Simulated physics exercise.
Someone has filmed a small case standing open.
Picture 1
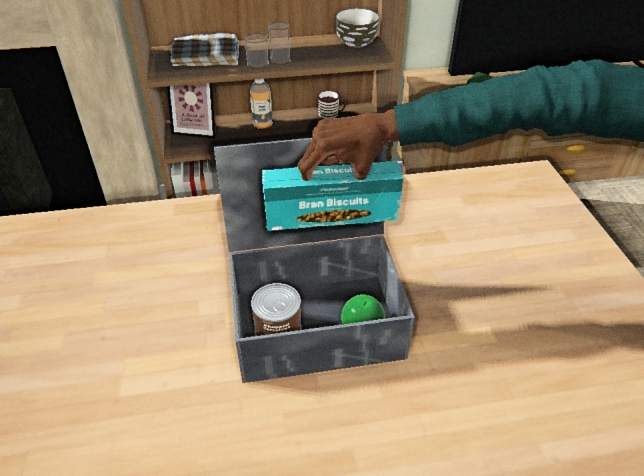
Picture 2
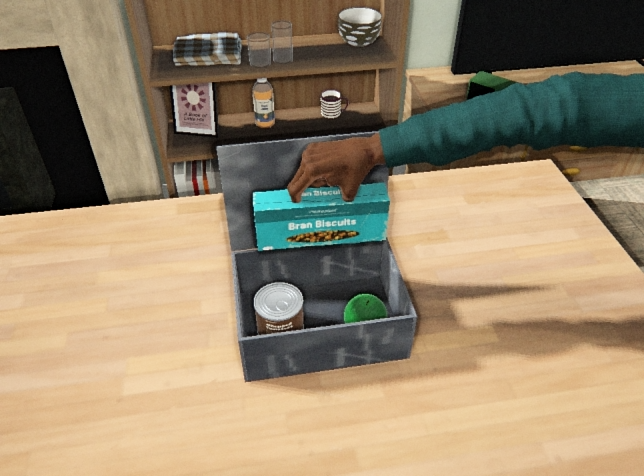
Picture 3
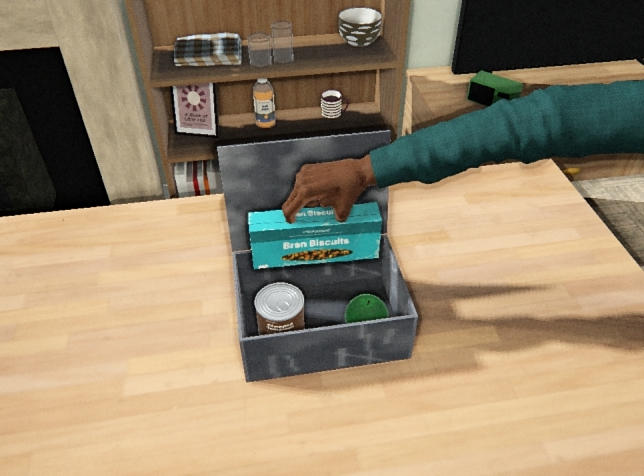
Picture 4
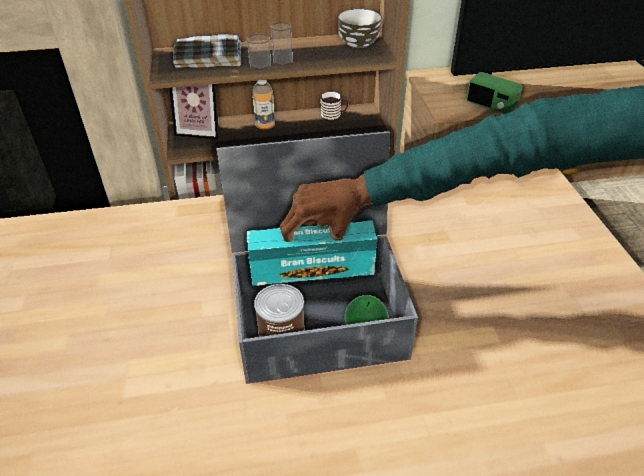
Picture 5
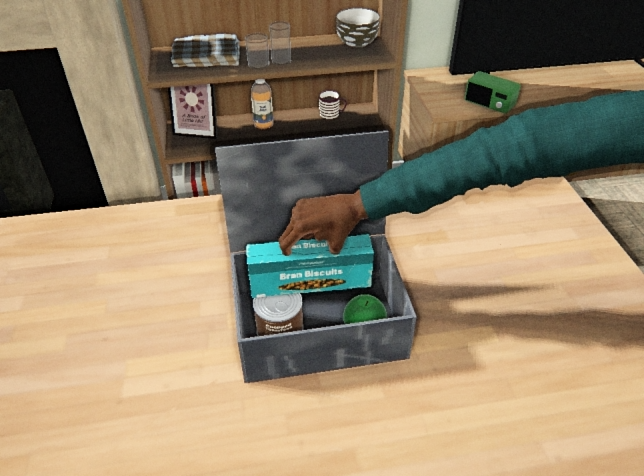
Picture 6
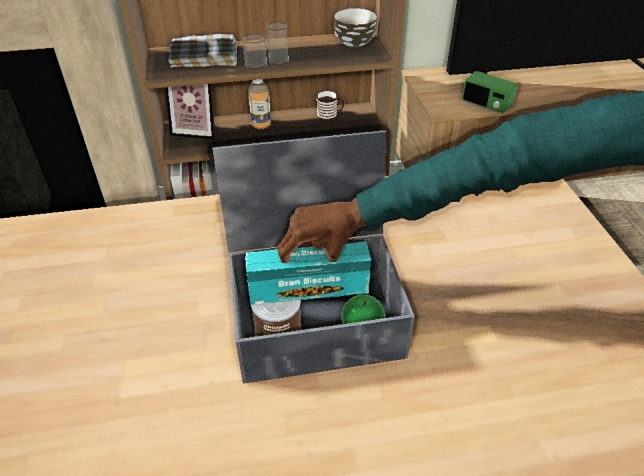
On a pale wooden table in a living room, seen from slightly above with a nearly steady camera, a small dark grey case stands open before brown shelves. Inside it are a silver-topped can at left and a round green item at right, with a turquoise Bran Biscuits carton held above. A hand in a teal sleeve lowers the carton, drifting slightly left, into the back of the case.
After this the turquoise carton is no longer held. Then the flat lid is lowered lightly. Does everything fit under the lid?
Outcome: The lid will not close.
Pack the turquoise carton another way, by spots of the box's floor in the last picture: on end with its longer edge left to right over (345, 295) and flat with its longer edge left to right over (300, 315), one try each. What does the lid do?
First try: It is held up; second try: It shuts flat.
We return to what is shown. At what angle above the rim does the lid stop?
Some 16° above the rim.
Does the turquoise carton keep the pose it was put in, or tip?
It tips.
Then, 1.30 s on from there, lid 80° above the rim; turquoise carton turned 35° from how it was put near (323, 278); green apple shifted a little.
Then, 1.90 s on from there, lid 37° above the rim; turquoise carton turned 31° from how it was put near (330, 280); green apple shifted a little.
In the end, lid 16° above the rim; toppled in the box, turquoise carton; the other 2 unmoved. At the end, from the last picture's camera, turquoise carton near (337, 293).
